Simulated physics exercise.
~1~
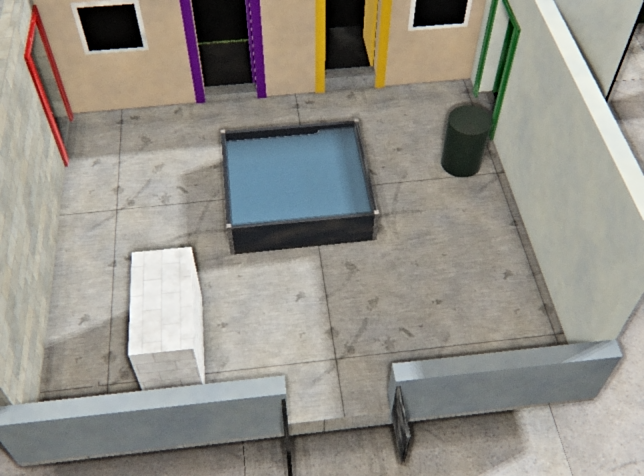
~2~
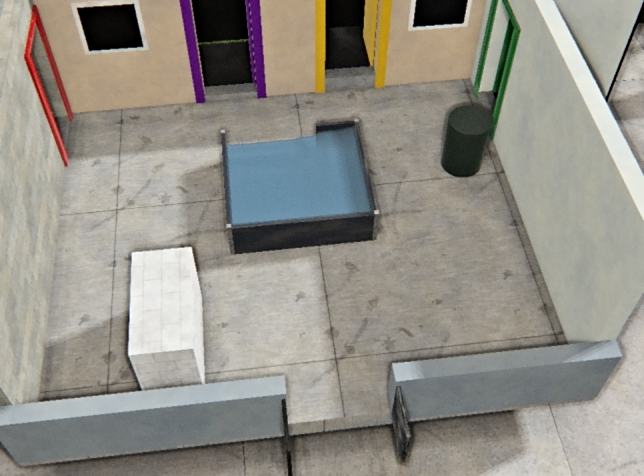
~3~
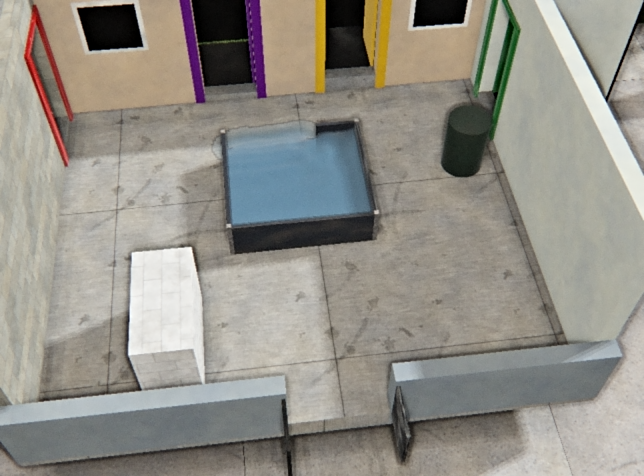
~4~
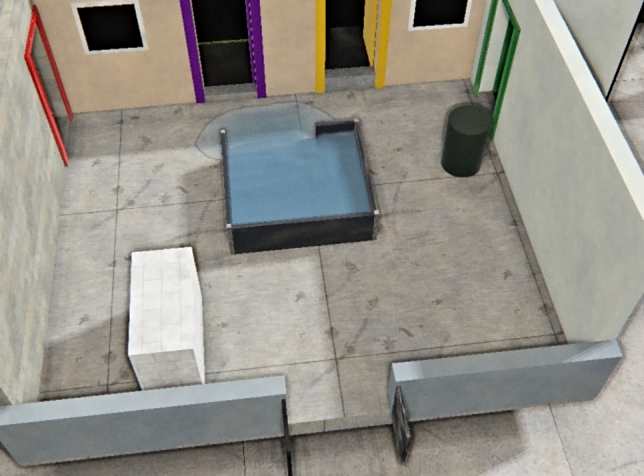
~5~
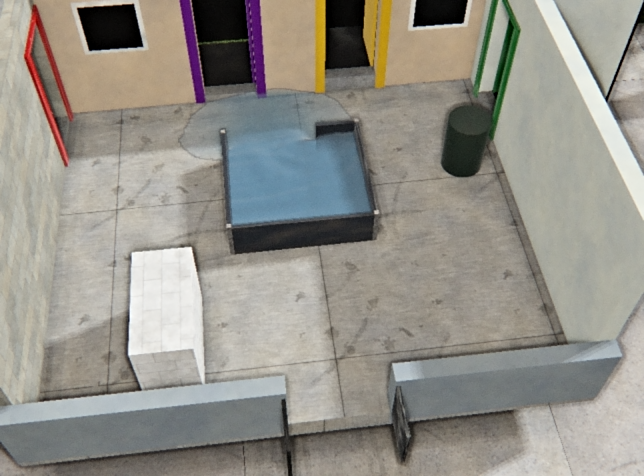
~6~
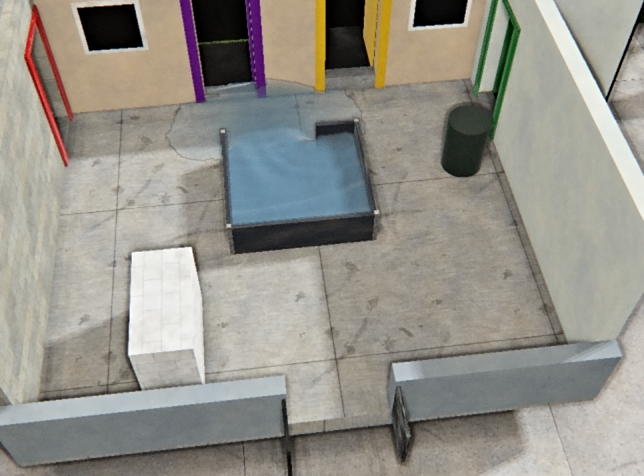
Water pouring through a gap in the far side of a square tank and spreading across a walled courtyard floor.
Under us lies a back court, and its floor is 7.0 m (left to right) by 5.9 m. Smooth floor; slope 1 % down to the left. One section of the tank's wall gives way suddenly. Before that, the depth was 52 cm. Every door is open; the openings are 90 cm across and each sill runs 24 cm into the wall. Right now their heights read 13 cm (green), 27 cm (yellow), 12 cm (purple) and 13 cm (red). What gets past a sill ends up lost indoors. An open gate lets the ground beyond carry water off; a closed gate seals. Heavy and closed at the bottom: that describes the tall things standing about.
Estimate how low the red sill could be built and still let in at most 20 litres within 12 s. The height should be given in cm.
I would say 19 cm or so.
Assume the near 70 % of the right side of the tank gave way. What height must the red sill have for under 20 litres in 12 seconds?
About 7.5 cm.
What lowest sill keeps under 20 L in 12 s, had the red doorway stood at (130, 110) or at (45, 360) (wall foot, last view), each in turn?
In turn: Roughly 7.5 cm, roughly 8.0 cm.
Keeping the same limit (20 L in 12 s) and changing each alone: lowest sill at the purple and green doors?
About 30 cm at purple and 9.0 cm at green.
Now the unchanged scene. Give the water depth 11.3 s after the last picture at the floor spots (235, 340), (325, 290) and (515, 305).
3, 3 and 2 cm, respectively.
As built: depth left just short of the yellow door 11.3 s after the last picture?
It comes to about 3.5 centimetres deep.
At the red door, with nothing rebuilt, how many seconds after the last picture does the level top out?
Peak time: Around 2.0 s.
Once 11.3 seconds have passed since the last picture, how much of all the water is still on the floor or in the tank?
About 80 in every hundred.
Then, 0.7 s after the last picture water covers 15 % of the floor, deepest (35 cm) near (261, 101); it has not reached the red door.
Then, 2.3 s after the last picture water covers 30 % of the floor, deepest (26 cm) near (82, 117); 23 cm at the red door, 28 litres in over its 13 cm sill.
Then, 11.3 s after the last picture water covers 95 % of the floor, deepest (10 cm) near (36, 435); 7 cm at the red door, 76 litres in over its 13 cm sill.
At the red door as built, the water peaked near 23 cm, 2.1 s after the last picture.
Run again over the same 12 s with other heights there, 44 litres in over 15.5 cm, 8 litres over 21.5 cm. The limit of 20 litres is kept from about 19 cm up.
